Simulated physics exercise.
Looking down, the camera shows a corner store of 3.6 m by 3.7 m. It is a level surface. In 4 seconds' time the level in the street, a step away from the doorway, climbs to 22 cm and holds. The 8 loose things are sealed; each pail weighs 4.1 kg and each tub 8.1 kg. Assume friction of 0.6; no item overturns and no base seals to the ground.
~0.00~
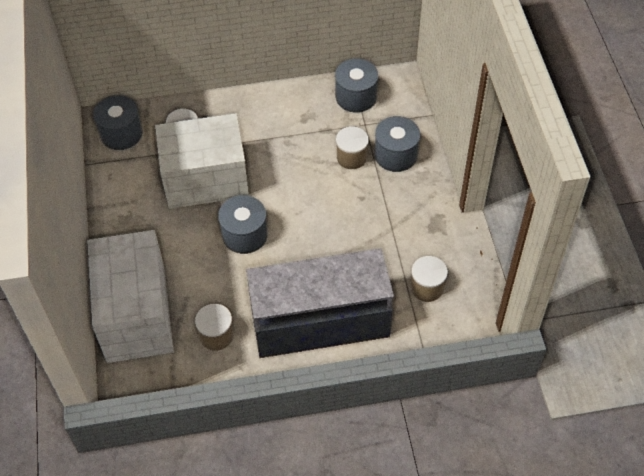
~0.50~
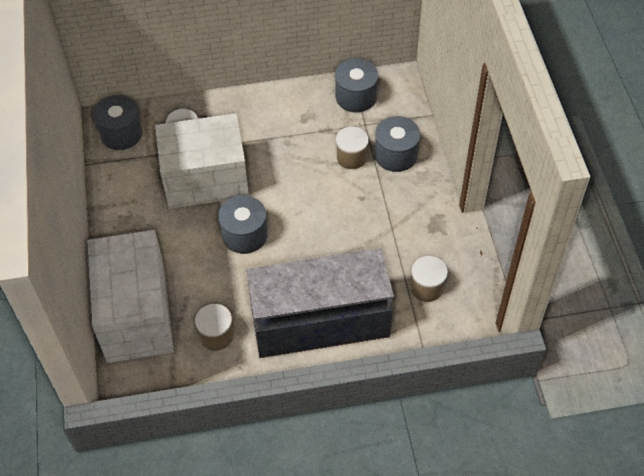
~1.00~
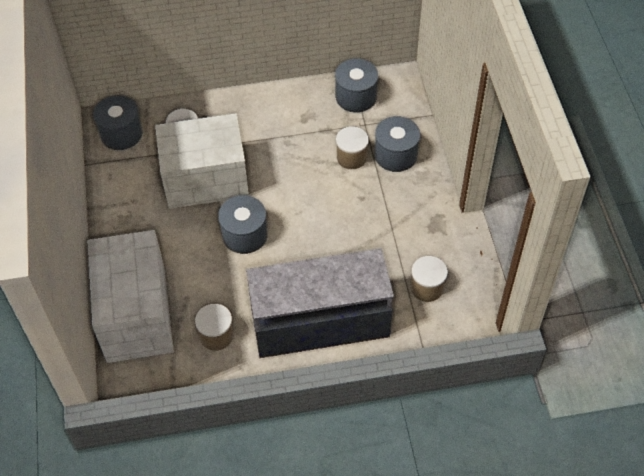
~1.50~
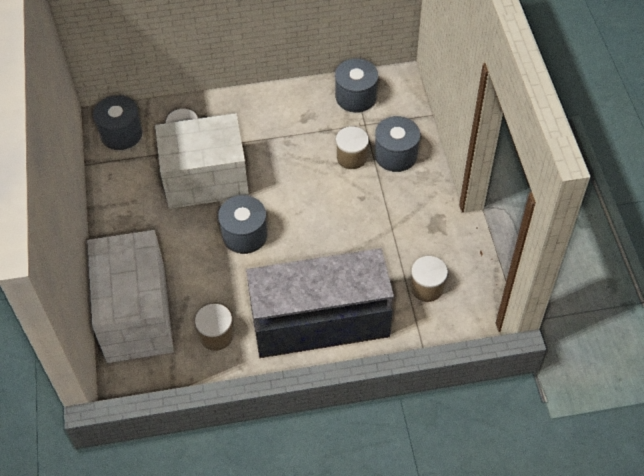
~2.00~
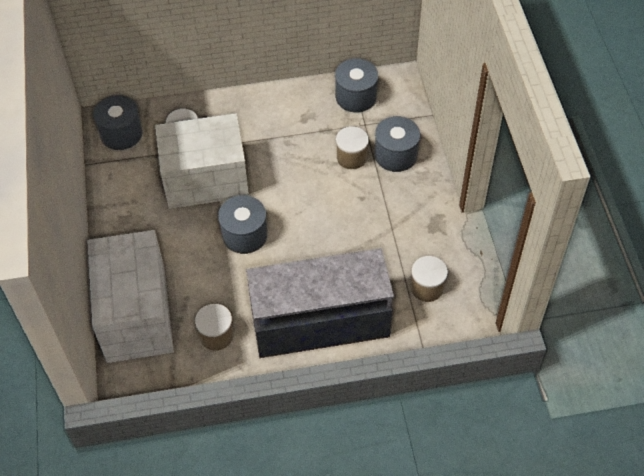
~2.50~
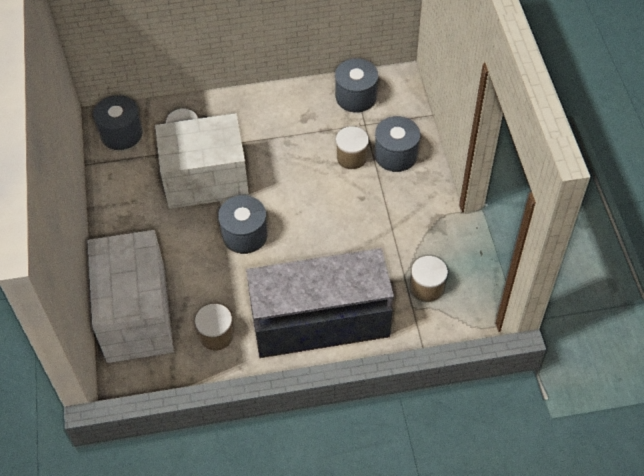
Corner store seen from above, water covering the ground outside, then seeping through the right-hand doorway while the furnishings stay still.
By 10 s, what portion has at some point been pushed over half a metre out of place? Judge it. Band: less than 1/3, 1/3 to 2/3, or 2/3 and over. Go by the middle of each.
Band: 1/3 to 2/3.
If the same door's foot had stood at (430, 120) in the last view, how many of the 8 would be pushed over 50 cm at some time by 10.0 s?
Then the count would be 7.
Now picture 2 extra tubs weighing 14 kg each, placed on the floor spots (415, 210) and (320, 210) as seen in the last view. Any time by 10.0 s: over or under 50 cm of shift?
First one stays within it, second one goes beyond it.
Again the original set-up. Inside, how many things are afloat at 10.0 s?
7.
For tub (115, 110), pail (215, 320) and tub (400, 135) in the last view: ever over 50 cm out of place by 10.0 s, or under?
In turn: Above the mark, below the mark, below the mark.
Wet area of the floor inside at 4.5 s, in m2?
I'd put it close to 5.5 m2.
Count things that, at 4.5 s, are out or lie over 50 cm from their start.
At that moment it comes to 0.
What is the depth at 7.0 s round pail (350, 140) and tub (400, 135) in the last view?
2 and 1 cm.
After 3.5 s 0 of 8 are over 50 cm from their spots; 0 afloat.
After 4.5 s 0 of 8 are over 50 cm from their spots; 1 afloat.
After 7.0 s 2 of 8 are over 50 cm from their spots; 3 afloat.
After 10.0 s 4 of 8 are over 50 cm from their spots, and 4 have been at some point; 7 afloat.
